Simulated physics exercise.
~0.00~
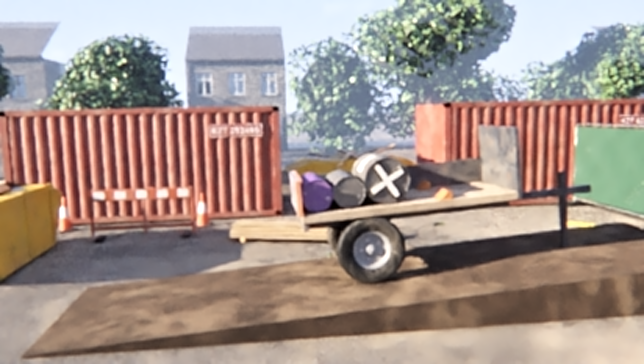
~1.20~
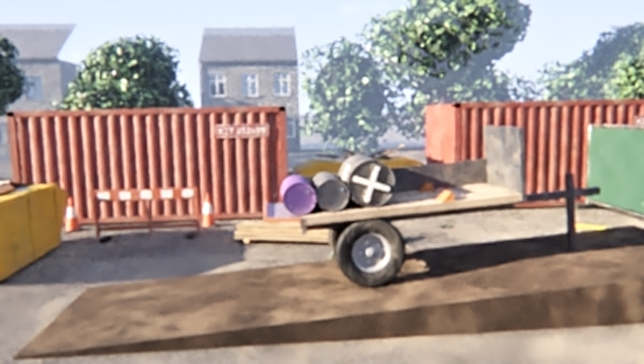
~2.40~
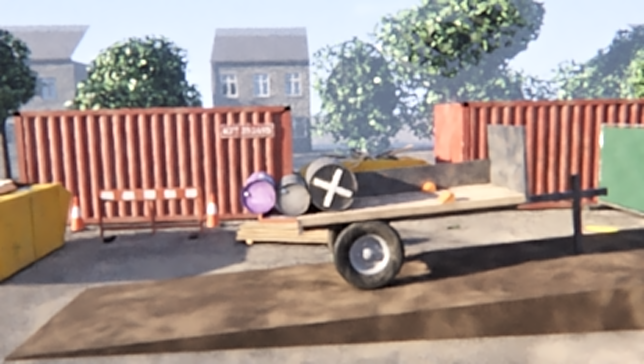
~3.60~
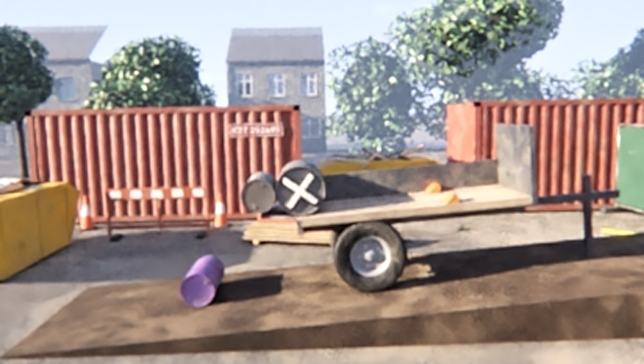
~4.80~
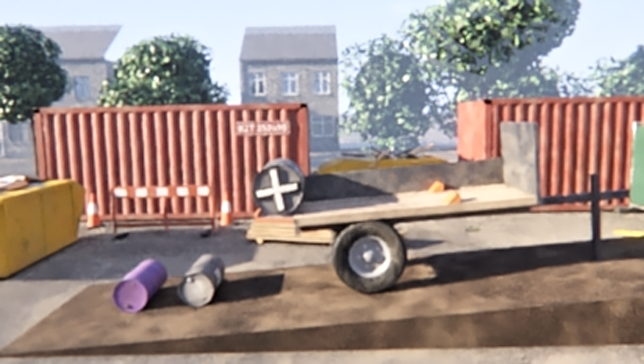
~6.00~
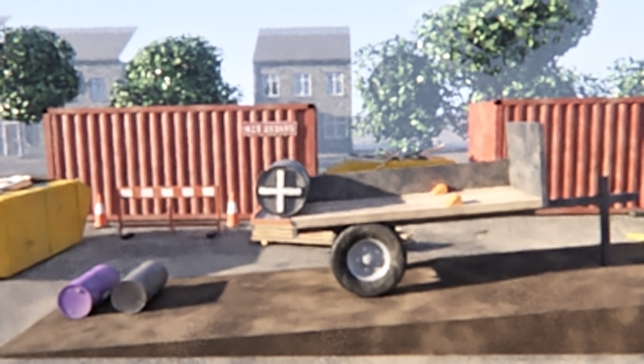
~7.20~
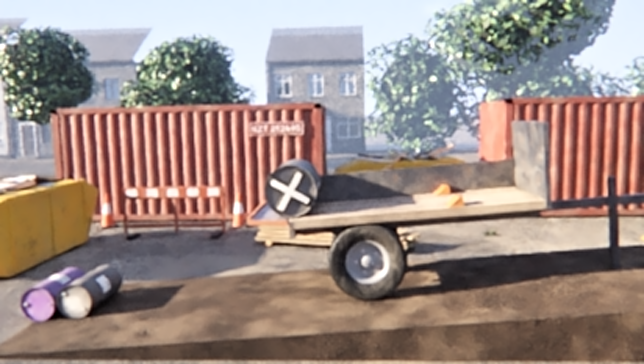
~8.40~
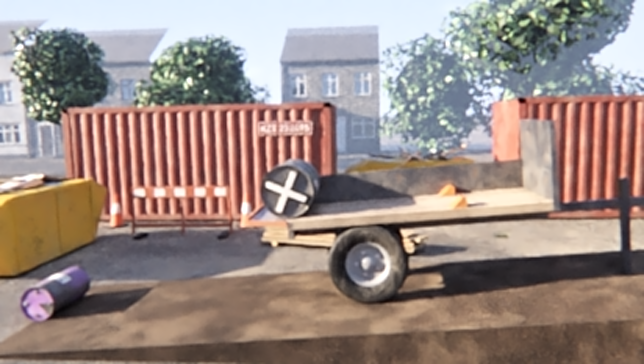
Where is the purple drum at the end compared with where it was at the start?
At the start it is on the trailer beside the other drums, at the tailgate end. By the end it is lying on the ground well to the left of the trailer.
Purple and grey drums rolling left off a sloping trailer's lowered tailgate onto the ground, while the white-crossed drum stays aboard.
